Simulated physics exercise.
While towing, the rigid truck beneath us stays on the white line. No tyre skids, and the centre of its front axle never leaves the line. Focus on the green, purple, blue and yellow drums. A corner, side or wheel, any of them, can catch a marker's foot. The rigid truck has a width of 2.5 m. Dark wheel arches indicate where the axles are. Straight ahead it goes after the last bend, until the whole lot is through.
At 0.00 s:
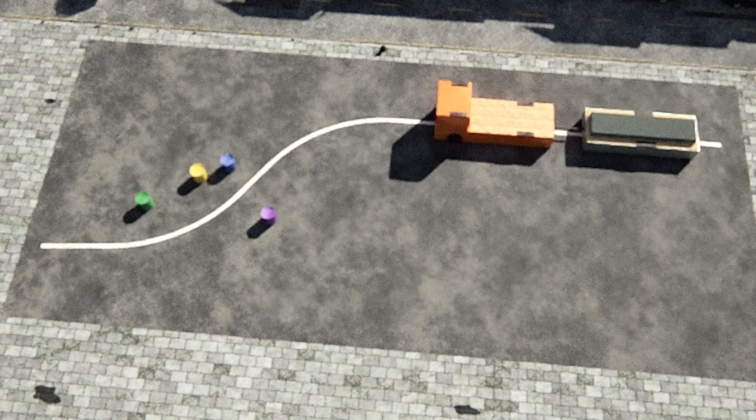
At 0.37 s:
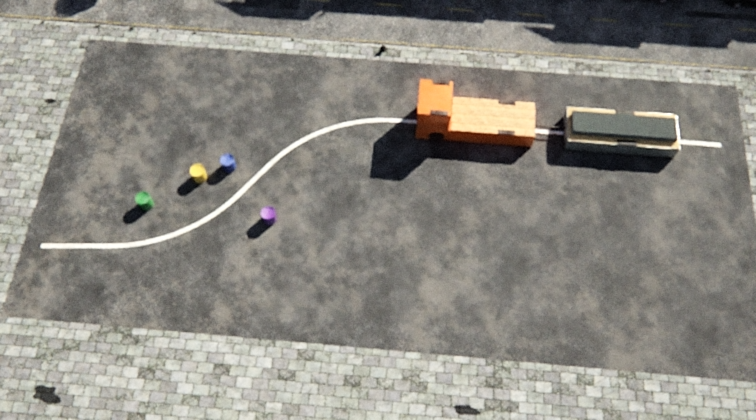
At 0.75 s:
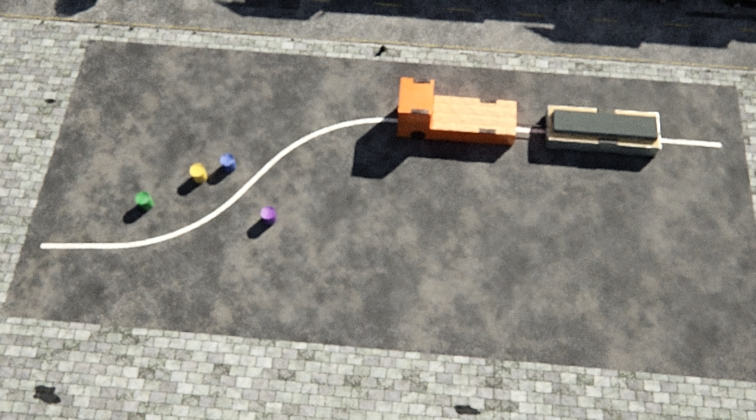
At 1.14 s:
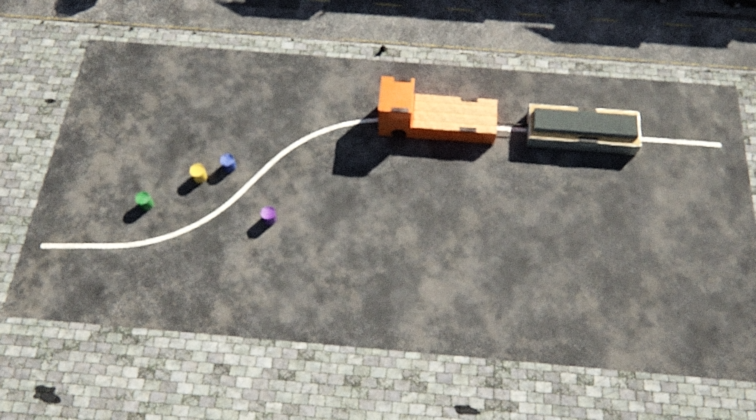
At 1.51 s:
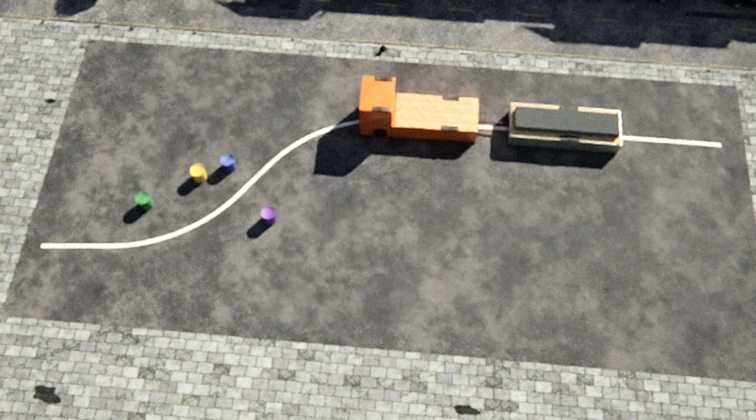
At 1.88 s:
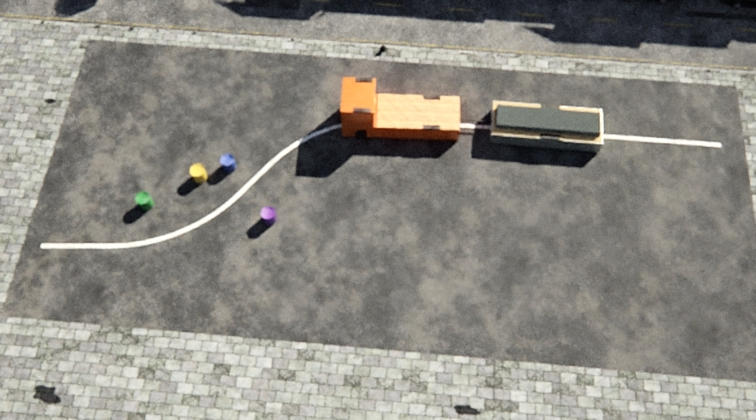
Orange truck towing a trailer moving left along a white curving line on dark pavement, with four small coloured drums standing ahead.
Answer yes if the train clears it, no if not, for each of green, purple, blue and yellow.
Green: No, purple: Yes, blue: No, yellow: Yes.
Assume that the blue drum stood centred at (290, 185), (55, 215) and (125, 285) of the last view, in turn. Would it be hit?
First struck, second struck, third clear.
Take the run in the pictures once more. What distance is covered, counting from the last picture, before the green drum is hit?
Contact happens once about 23.0 m more has been driven.
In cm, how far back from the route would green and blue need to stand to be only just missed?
For green it's 40, and for blue it's 20.
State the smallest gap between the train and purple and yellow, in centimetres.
Purple 40 and yellow 60.
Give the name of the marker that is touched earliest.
The blue marker.
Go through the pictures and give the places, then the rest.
In the first frame, nose (439, 112); last axle (645, 129); still straight; green (145, 202), purple (269, 216), blue (228, 164), yellow (199, 174); 1 trailer.
In the second frame, nose (420, 111); last axle (626, 128); still straight.
In the third frame, nose (402, 110); last axle (607, 126); still straight.
In the fourth frame, nose (382, 108); last axle (588, 125); still straight.
In the fifth frame, nose (364, 107); last axle (569, 123); turned 1°.
In the sixth frame, nose (345, 109); last axle (550, 122); turned 3°; green (145, 202), purple (269, 216), blue (228, 164), yellow (199, 174).
By 4.3 s, the last axle is at (436, 116) of the last picture, 20 cm off the line; the rigid truck has hit blue.
By 9.4 s, the last axle is at (209, 198) of the last picture, 45 cm off the line; the trailer has hit green.
By 9.5 s, the last axle is at (204, 200) of the last picture, 55 cm off the line; purple has been passed with 35 cm to spare; yellow has been passed with 55 cm to spare.
By 9.5 s, the last axle is at (202, 200) of the last picture, 60 cm off the line.
By 13.7 s, the last axle is out of the picture, 30 cm off the line; 2 of 4 struck in all.
